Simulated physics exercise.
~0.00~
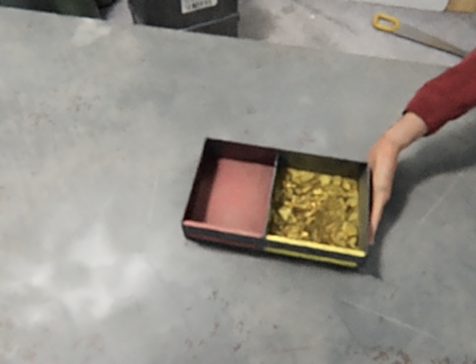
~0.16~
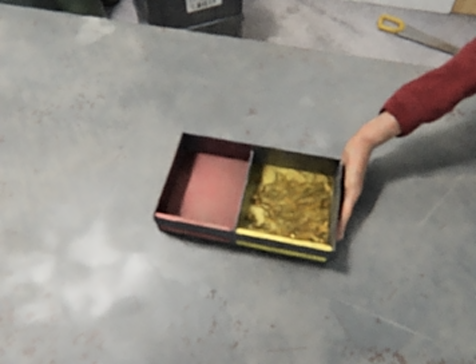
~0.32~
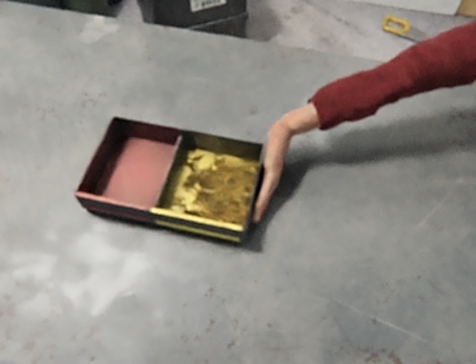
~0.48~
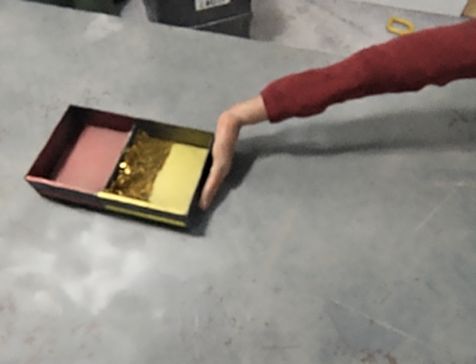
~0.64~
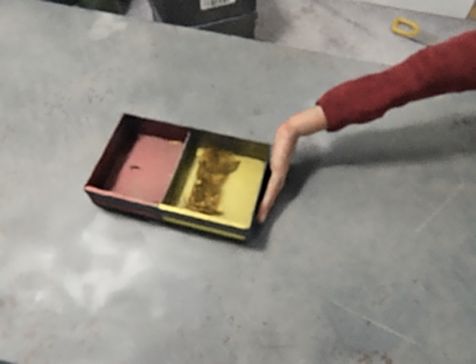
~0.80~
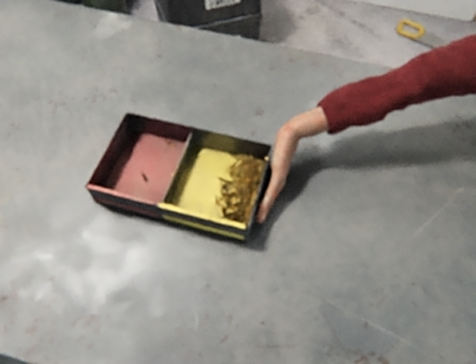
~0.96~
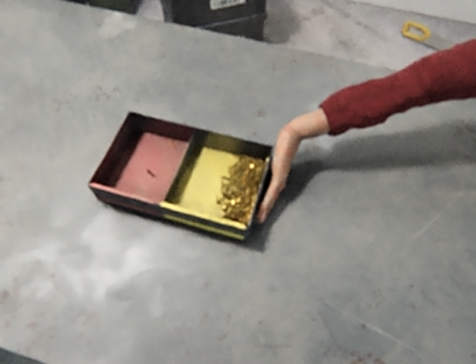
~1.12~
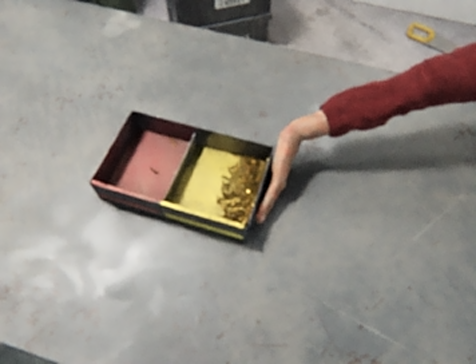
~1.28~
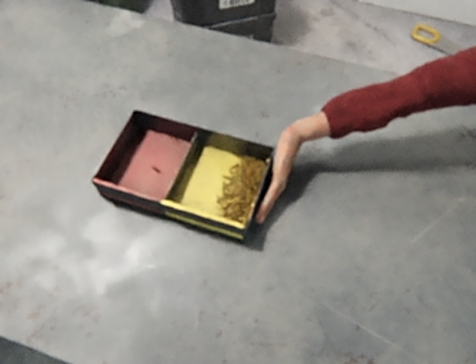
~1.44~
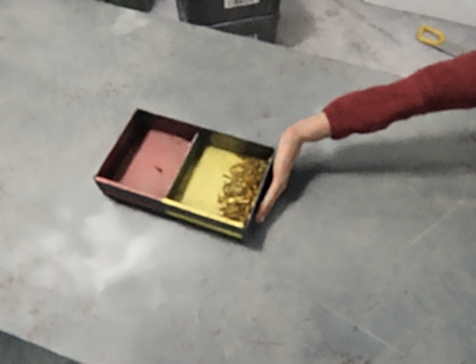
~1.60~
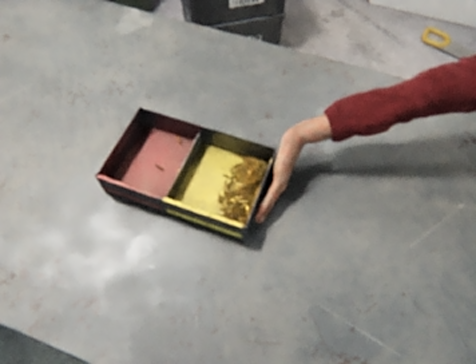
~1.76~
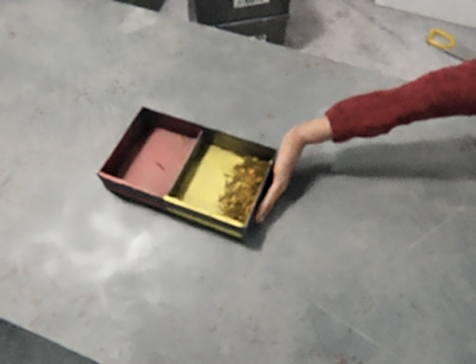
The clip shows a hand in a red sleeve sliding a two-compartment tray left across a grey surface, then partway back right, as brass-coloured pieces shift inside the yellow compartment. The tray stops, with the pieces heaped on that compartment's right side and the red one nearly empty.
